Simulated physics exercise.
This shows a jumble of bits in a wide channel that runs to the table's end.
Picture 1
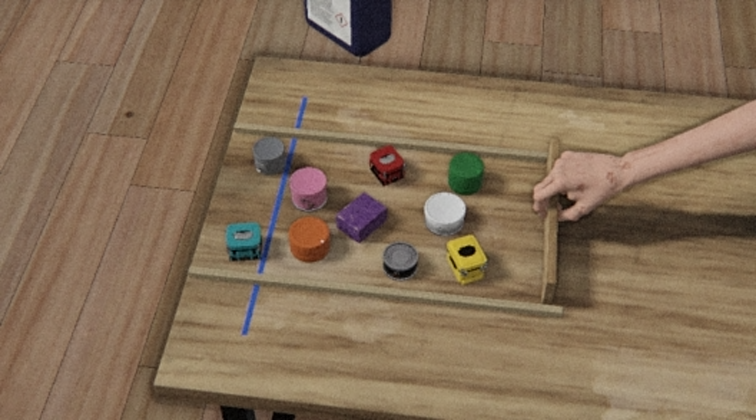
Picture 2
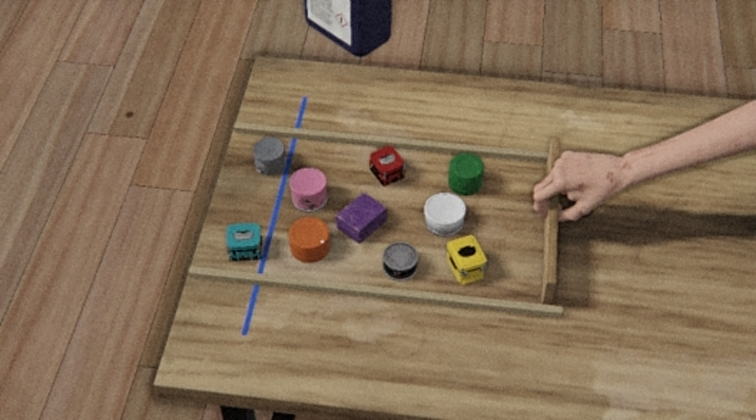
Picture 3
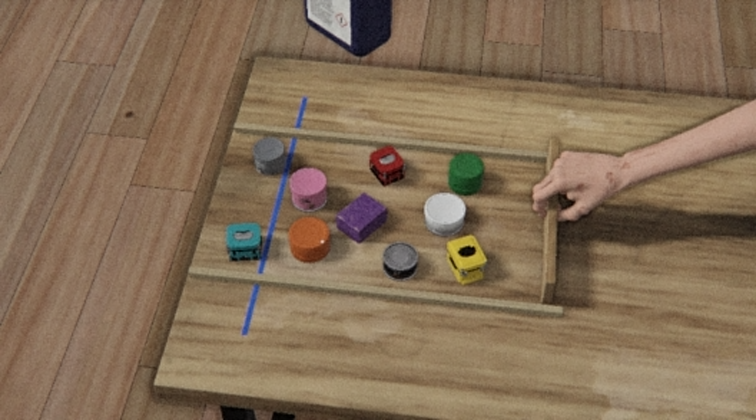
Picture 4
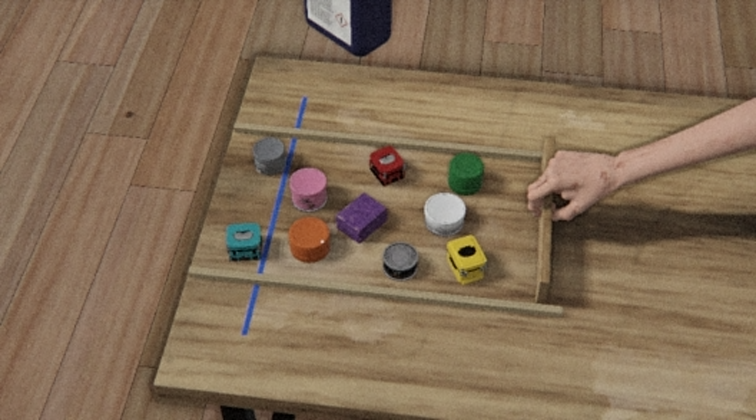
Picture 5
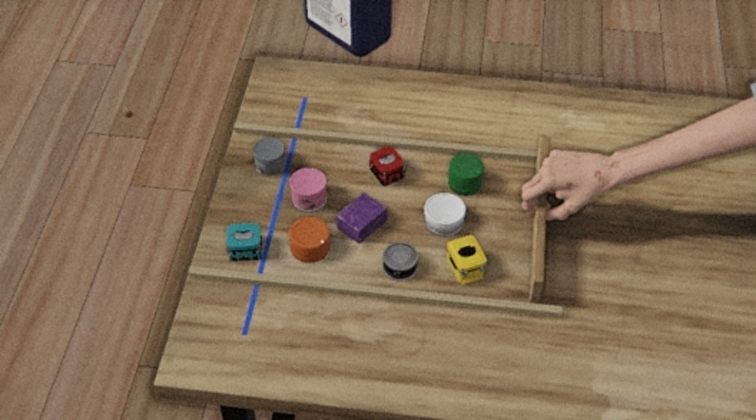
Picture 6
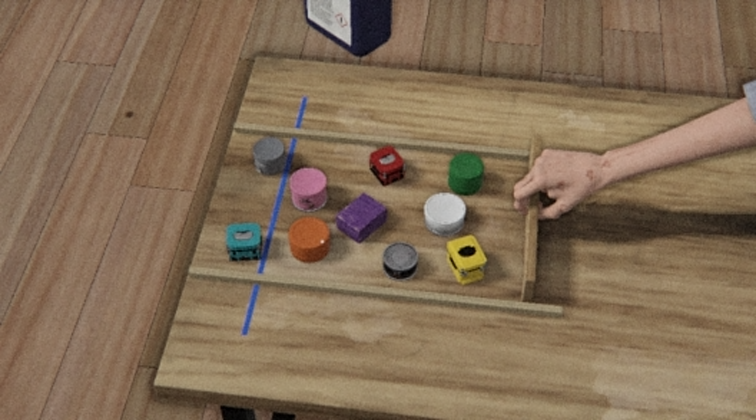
A hand held a wooden board upright at the right of a channel of small colourful tubs and cases, then slid it slightly left, while the pieces around the blue tape stayed still.
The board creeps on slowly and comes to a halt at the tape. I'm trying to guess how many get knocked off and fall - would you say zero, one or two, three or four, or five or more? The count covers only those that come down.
The count that drops over the edge is just one or a pair.
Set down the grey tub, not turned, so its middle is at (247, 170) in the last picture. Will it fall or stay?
From that start the object does not stay.
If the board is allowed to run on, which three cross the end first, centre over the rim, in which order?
They are the turquoise case, then the grey tub, then the orange lid.
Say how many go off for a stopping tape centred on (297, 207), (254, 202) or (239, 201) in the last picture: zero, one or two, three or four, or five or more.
Lab note - count per position: None at all; 3 or 4; five or more.
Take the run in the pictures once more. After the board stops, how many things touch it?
The answer is 3.
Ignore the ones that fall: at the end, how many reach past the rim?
Overhanging ones - 2.
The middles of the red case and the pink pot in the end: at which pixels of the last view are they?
Red case: About (253, 142); pink pot: About (232, 168).
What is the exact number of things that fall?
Count of fallen: 2.
Early on, none off yet; turquoise case at rest near (244, 242); grey tub at rest near (270, 156); pink pot at rest near (309, 190).
Finally, the number that fall off is one or two; lost, grey tub and turquoise case.
